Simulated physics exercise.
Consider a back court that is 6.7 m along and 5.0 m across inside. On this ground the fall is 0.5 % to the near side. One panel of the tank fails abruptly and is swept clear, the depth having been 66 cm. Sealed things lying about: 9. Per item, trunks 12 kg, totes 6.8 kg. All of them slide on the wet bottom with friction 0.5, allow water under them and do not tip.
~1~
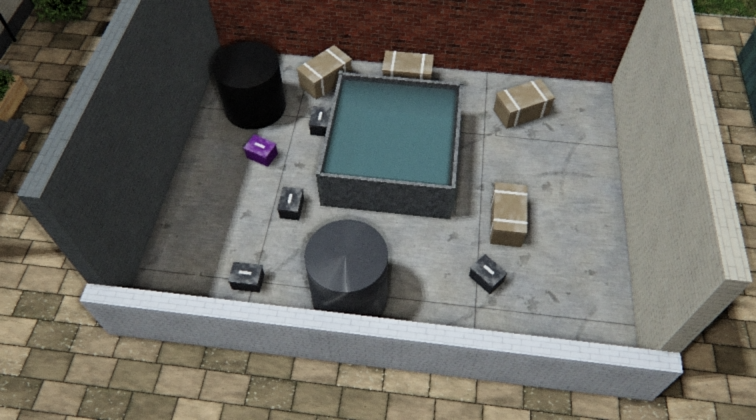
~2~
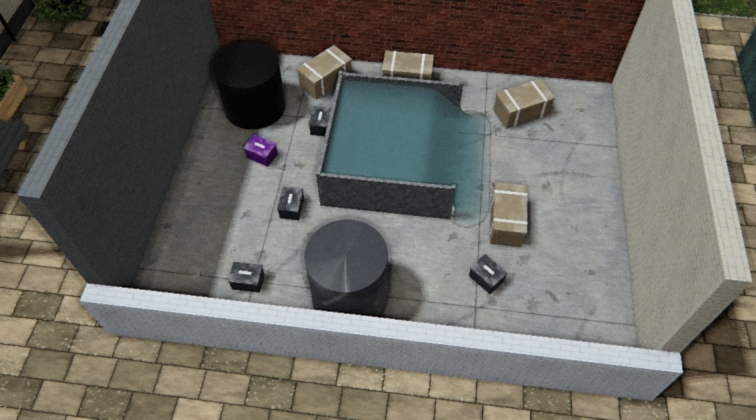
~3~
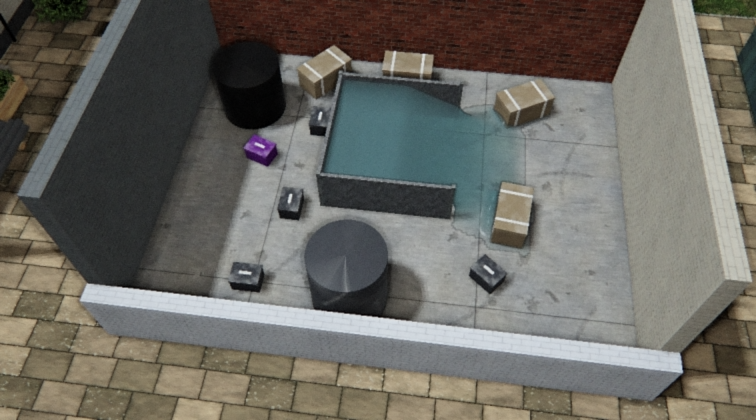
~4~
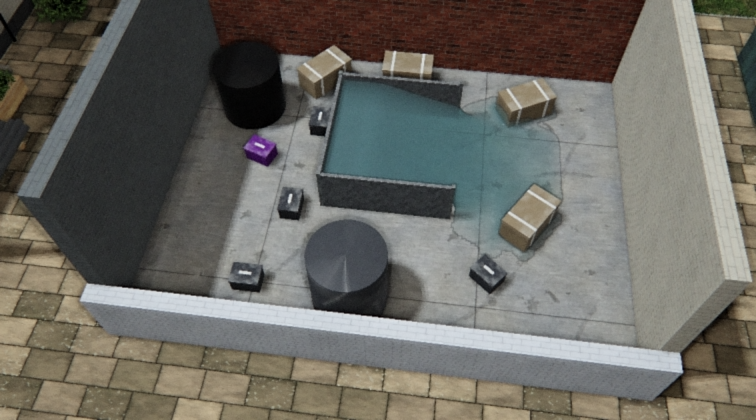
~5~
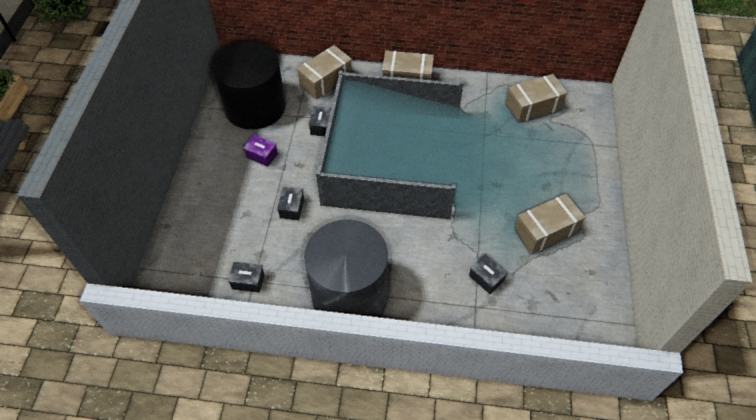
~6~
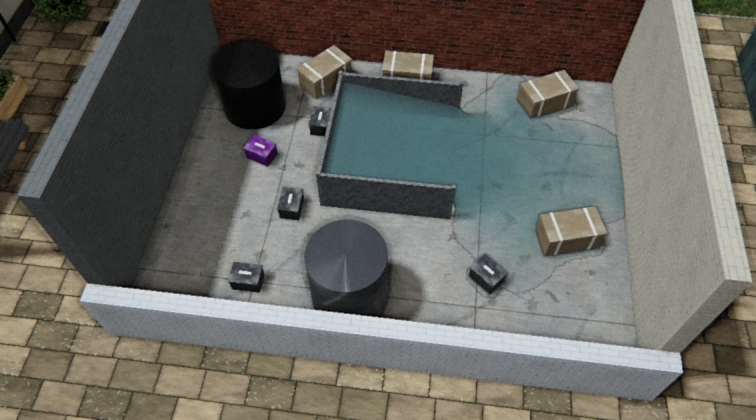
Water pouring from the open right side of a tank in a walled yard, spreading across paving and pushing two wooden crates rightward.
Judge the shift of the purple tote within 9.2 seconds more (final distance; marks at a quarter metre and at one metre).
I'd say the purple tote doesn't really move.
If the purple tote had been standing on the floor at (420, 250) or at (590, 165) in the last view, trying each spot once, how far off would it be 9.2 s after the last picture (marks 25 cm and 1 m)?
Outcomes in order: It is taken a long way; it is taken a long way.
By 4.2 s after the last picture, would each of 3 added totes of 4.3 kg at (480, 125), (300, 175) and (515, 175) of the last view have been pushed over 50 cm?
First beyond, then within, then beyond.
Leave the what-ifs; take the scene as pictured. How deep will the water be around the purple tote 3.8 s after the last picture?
Roughly 0 cm at that moment.
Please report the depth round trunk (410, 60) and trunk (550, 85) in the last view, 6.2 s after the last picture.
Depths: Near 7 cm, then near 5 cm.
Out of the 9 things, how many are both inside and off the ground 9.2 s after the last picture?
The number is 9.
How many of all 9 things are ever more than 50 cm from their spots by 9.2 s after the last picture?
All told, that gives 8.
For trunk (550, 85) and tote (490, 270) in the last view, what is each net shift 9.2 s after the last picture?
In turn: 150 cm, 30 cm.
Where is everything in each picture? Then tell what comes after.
In the first picture, the purple tote at (260, 146) rests on the ground; water covers 3.4 m2; 0 of 9 have shifted.
In the second picture, the purple tote at (260, 146), on the bottom; 4.5 m2 under water; 0 of 9 have shifted.
In the third picture, the purple tote at (260, 146) rests on the ground; 5.6 m2 under water; 0 of 9 have shifted.
In the fourth picture, the purple tote at (260, 146) rests on the ground; 7.0 m2 under water; 1 of 9 have shifted.
In the fifth picture, the purple tote at (260, 146) rests on the ground; water covers 8.8 m2; 2 of 9 have shifted.
In the sixth picture, the purple tote at (260, 146), on the bottom; water covers 10.5 m2; 2 of 9 have shifted.
Then, 1.2 s after the last picture the purple tote is near (260, 146), 0.0 m from its start, aground; 1 afloat.
Then, 3.8 s after the last picture the purple tote is near (260, 146), 0.0 m from its start, aground; 2 afloat.
Then, 6.2 s after the last picture the purple tote is near (260, 146), 0.0 m from its start, aground; 5 afloat.
Then, 9.2 s after the last picture the purple tote is near (253, 143), 0.1 m from its start, afloat; 9 afloat.
